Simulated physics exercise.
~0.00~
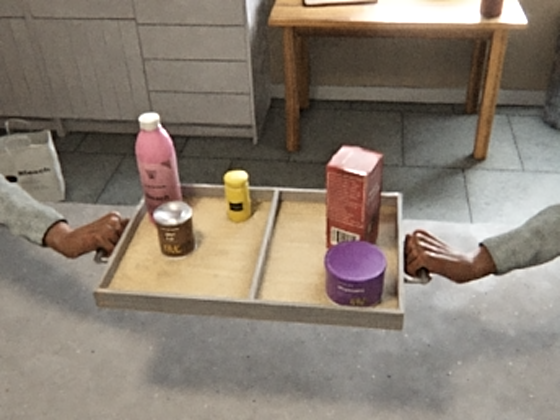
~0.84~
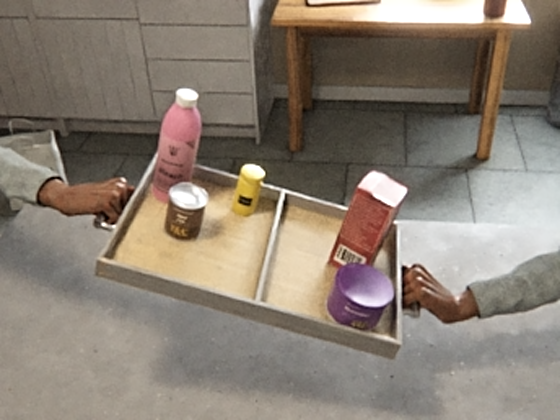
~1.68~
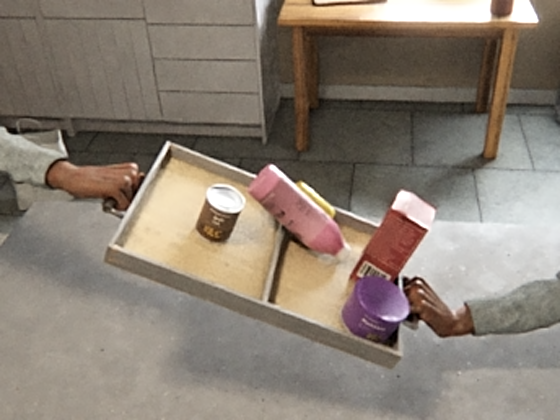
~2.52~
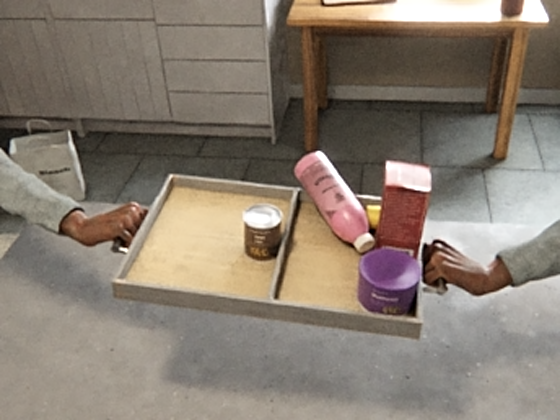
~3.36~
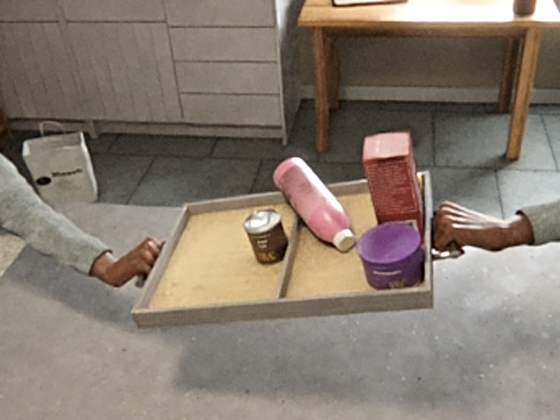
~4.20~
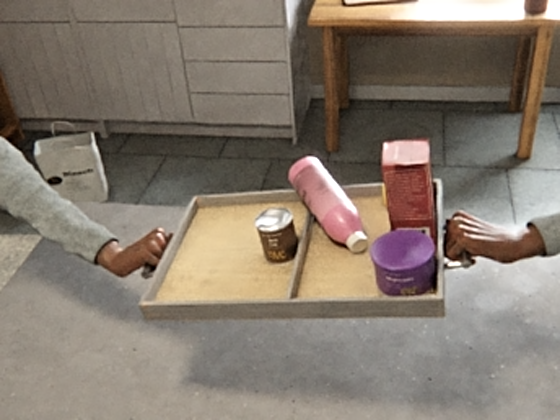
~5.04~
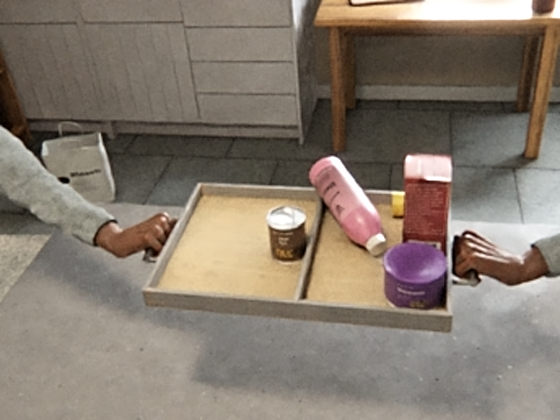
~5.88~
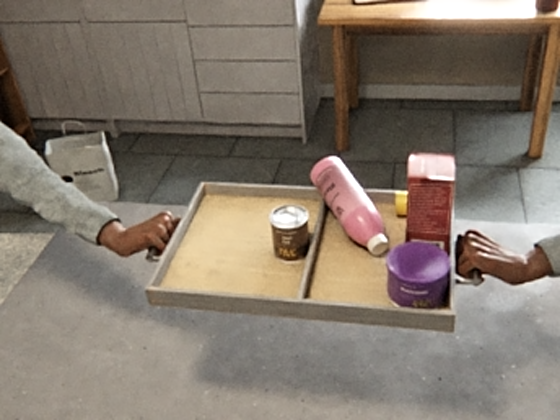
A pink bottle and a yellow shaker topple as two hands tilt a tray right, then level it.
